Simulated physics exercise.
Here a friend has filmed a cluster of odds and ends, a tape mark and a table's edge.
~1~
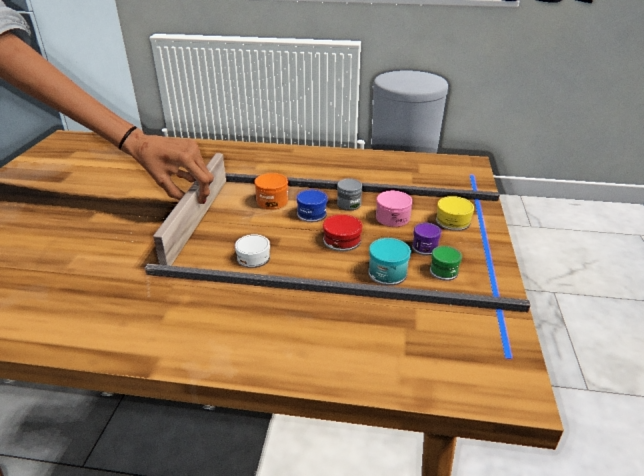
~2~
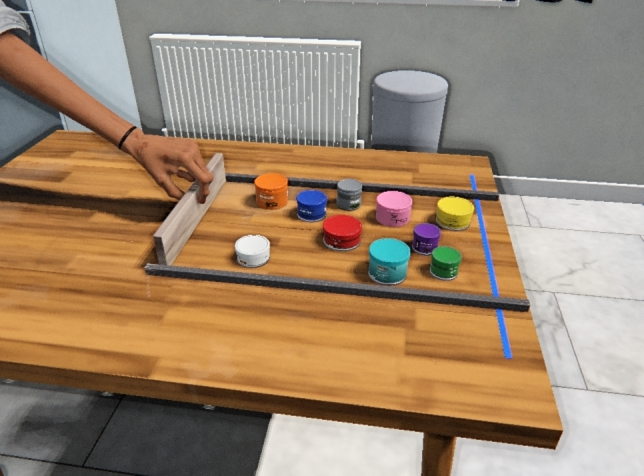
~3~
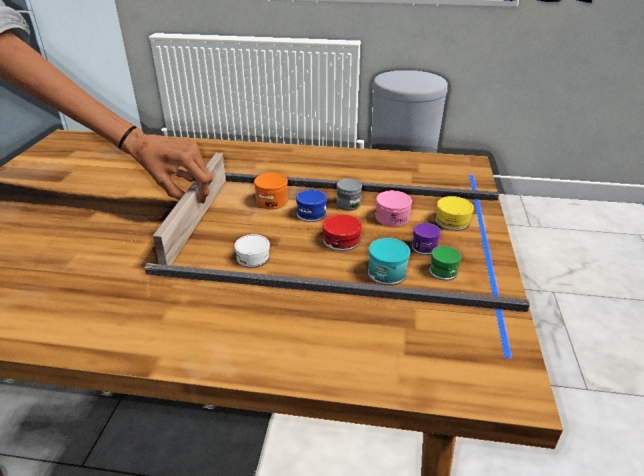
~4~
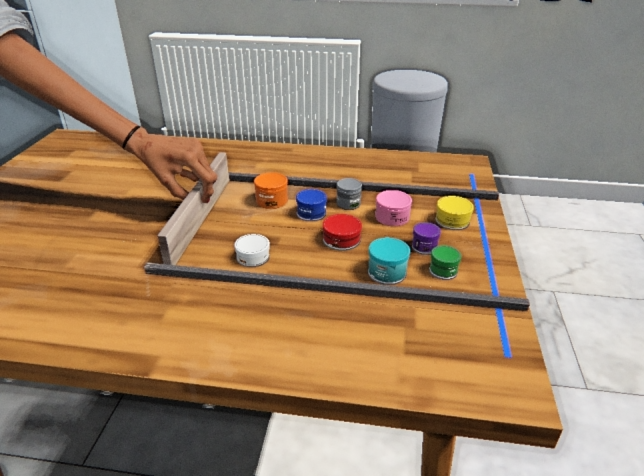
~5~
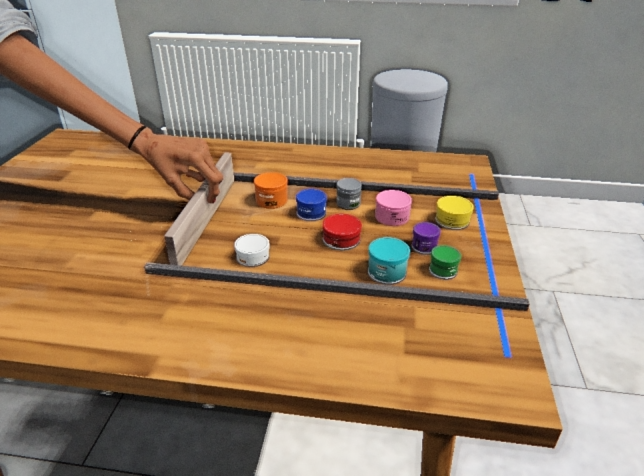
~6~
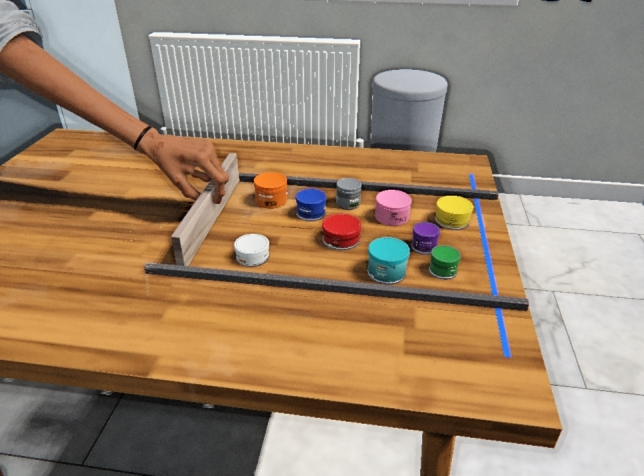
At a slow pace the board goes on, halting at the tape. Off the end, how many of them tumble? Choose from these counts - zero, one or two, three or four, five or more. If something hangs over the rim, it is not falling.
Count: Five or more.
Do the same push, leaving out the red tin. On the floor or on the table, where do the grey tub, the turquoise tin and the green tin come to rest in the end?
Grey tub: Over the edge; turquoise tin: Over the edge; green tin: Over the edge.
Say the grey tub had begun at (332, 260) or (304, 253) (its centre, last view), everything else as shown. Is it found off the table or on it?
Well, the grey tub stays aboard in the first case and stays aboard in the second.
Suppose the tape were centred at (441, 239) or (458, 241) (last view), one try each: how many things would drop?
The first gives 1 and the second gives 1.
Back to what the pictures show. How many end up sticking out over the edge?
Overhanging ones - 4.
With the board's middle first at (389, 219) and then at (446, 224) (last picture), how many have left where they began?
Well, it's 10 at the first one and 10 at the second.
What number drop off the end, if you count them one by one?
My count gives 6.
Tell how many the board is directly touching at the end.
The count comes out at 4.
Early on, none off yet; yellow pot at rest near (453, 213); green tin at rest near (444, 262); purple pot at rest near (425, 238).
A while later, none off yet; yellow pot travelled a little near (475, 213); green tin travelled about its own width near (469, 261); purple pot travelled about its own width near (444, 240).
Finally, the number that fall off is five or more; lost, grey tub, turquoise tin, pink tub, purple pot, green tin and yellow pot.
